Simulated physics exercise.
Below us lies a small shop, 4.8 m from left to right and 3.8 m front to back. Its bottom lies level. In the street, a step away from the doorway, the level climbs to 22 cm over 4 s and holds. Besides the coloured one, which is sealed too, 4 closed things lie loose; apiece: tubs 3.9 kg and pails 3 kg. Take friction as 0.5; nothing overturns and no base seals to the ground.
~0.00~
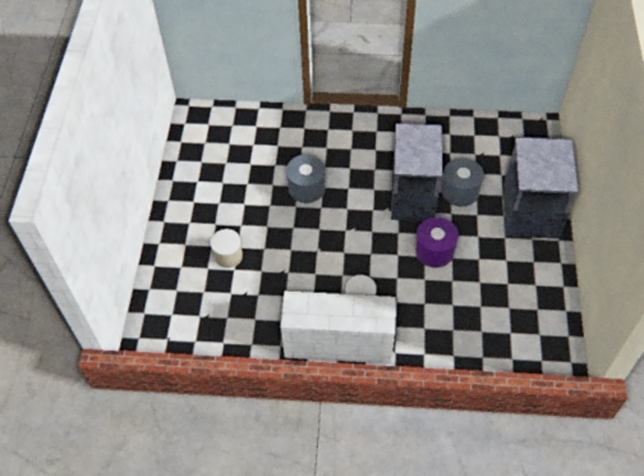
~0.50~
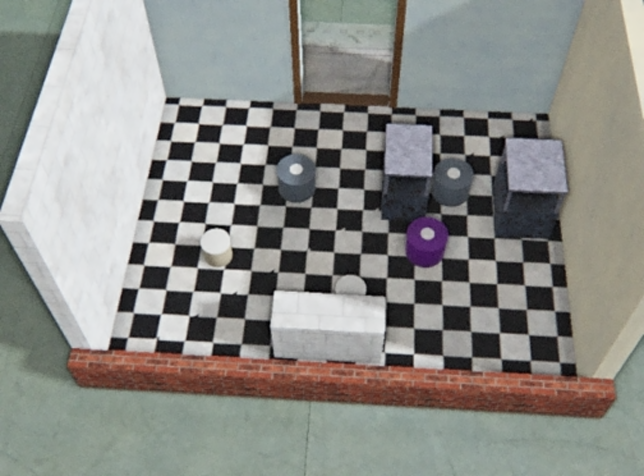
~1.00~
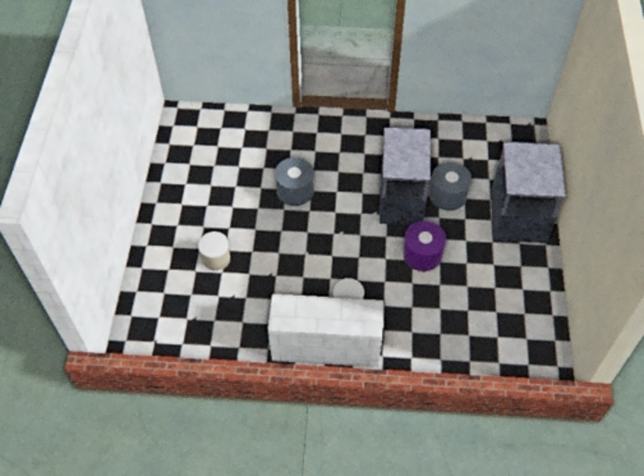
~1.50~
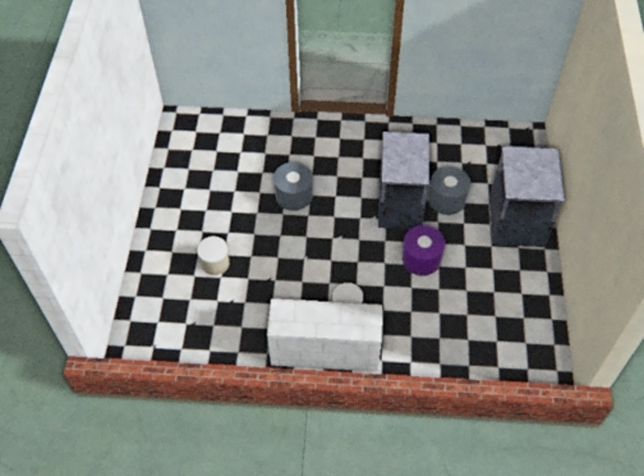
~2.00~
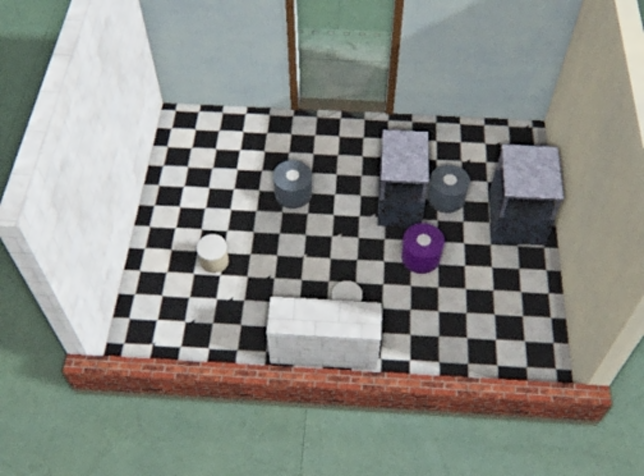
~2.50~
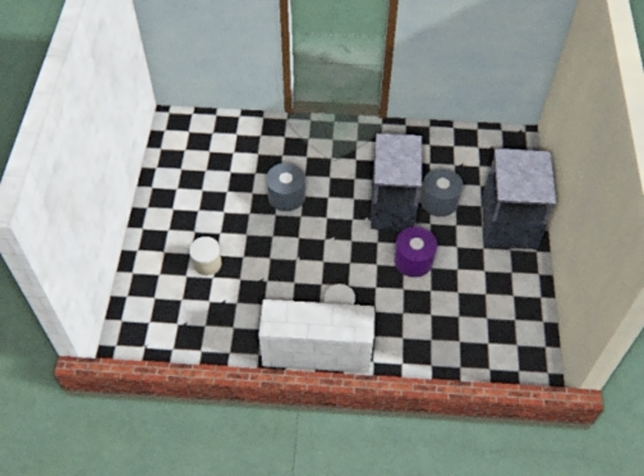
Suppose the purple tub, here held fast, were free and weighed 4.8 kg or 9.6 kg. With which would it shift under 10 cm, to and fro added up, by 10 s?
For it, the smaller load will do.
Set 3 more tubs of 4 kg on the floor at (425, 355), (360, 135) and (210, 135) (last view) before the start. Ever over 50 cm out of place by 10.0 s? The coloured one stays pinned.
In that order: Over, more, under.
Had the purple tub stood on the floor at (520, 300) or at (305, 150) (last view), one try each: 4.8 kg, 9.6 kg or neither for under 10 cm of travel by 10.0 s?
In that order: Neither holds; neither holds.
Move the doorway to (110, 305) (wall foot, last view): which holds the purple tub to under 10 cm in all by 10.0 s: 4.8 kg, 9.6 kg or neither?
In that case neither weight holds it.
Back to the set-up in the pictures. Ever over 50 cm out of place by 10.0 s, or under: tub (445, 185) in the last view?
Answer: Less.
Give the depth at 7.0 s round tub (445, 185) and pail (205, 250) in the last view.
Roughly 2 and 8 cm.
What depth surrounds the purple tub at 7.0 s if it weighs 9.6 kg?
Roughly 1 cm.
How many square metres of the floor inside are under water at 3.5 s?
Roughly 3.0 m2.
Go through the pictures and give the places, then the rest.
The first frame shows the purple tub at (438, 234), on the bottom; 0.0 m2 under water; 0 of 5 have shifted.
The second frame shows the purple tub at (428, 234), on the bottom; water covers 0.0 m2; 0 of 5 have shifted.
The third frame shows the purple tub at (426, 238), on the bottom; water covers 0.0 m2; 0 of 5 have shifted.
The fourth frame shows the purple tub at (425, 242), on the bottom; 0.0 m2 under water; 0 of 5 have shifted.
The fifth frame shows the purple tub at (424, 240) rests on the ground; water covers 0.0 m2; 0 of 5 have shifted.
The sixth frame shows the purple tub at (417, 244), on the bottom; 0.5 m2 under water; 0 of 5 have shifted.
After 3.5 s the purple tub would be 0 cm from its start with 4.8 kg and 0 cm from its start with 9.6 kg; 0 cm of water round it then.
After 4.5 s the purple tub would be 0 cm from its start with 4.8 kg and 0 cm from its start with 9.6 kg; 0 cm of water round it then.
After 7.0 s the purple tub would be 0 cm from its start with 4.8 kg and 0 cm from its start with 9.6 kg; 1 cm of water round it then.
After 10.0 s the purple tub would be 3 cm from its start with 4.8 kg and 0 cm from its start with 9.6 kg; 4 cm of water round it then.
